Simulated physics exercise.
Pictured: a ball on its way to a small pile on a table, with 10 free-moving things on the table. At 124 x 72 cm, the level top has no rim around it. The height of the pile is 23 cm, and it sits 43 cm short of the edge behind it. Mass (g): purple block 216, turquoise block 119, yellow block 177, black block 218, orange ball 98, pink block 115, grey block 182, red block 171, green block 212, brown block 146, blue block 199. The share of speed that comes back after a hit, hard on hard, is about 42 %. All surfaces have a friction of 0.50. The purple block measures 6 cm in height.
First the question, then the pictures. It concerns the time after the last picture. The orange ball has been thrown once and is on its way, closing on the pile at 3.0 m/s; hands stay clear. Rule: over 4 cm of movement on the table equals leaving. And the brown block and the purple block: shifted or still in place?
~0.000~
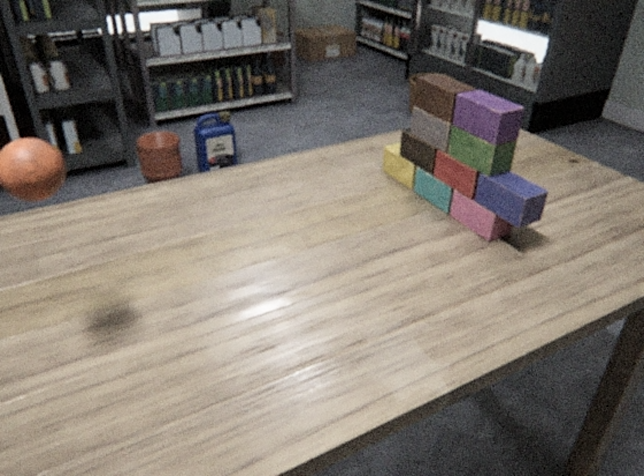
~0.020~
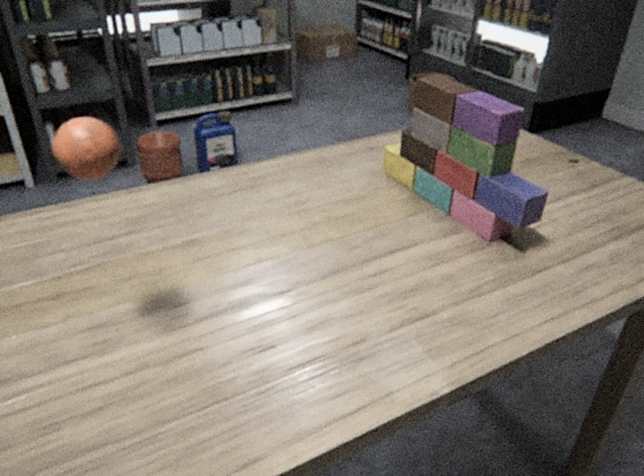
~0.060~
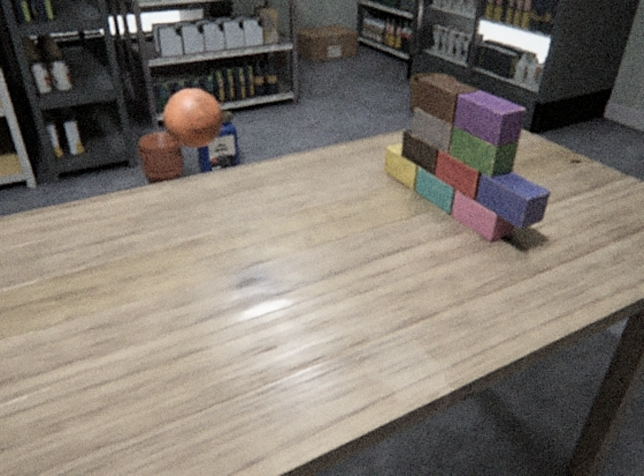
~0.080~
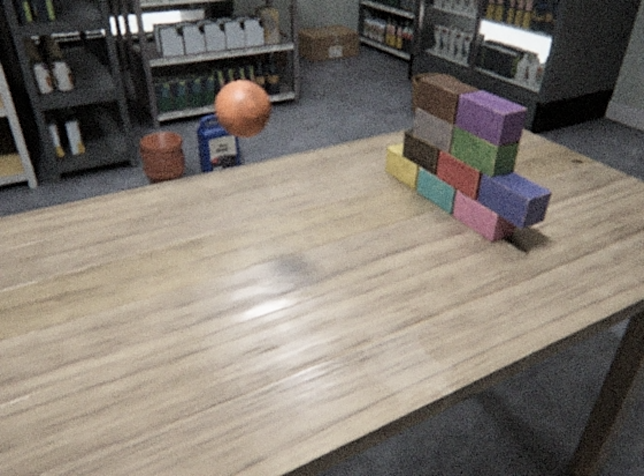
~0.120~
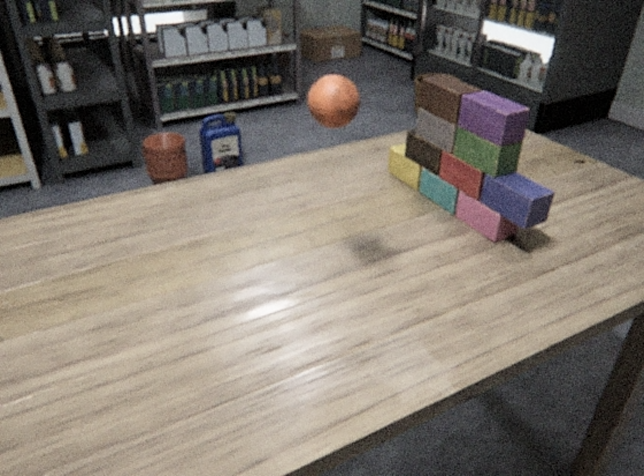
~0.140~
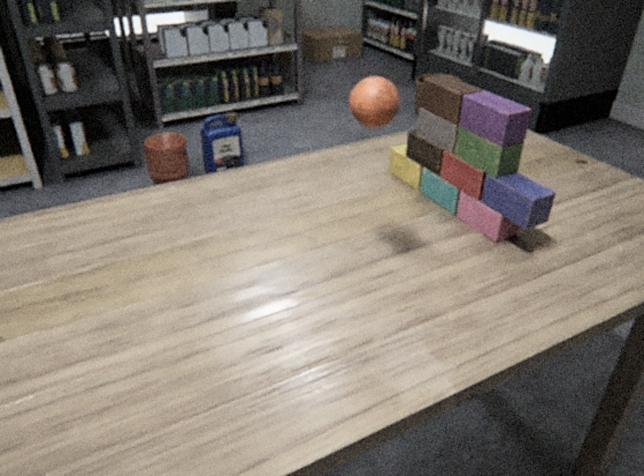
My prediction: The brown block is found near its start. The purple block is found somewhere else.
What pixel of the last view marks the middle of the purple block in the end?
It finishes at roughly (593, 205).
After 0.34 s, orange ball near (513, 160); purple block 33° off upright near (543, 126).
After 0.54 s, orange ball near (482, 263); purple block on its side near (585, 189).
In the end (1.1 s), toppled on the table, purple block; the other 9 under 4 cm from the start. At the end, from the last picture's camera, brown block near (449, 99), purple block near (593, 205).
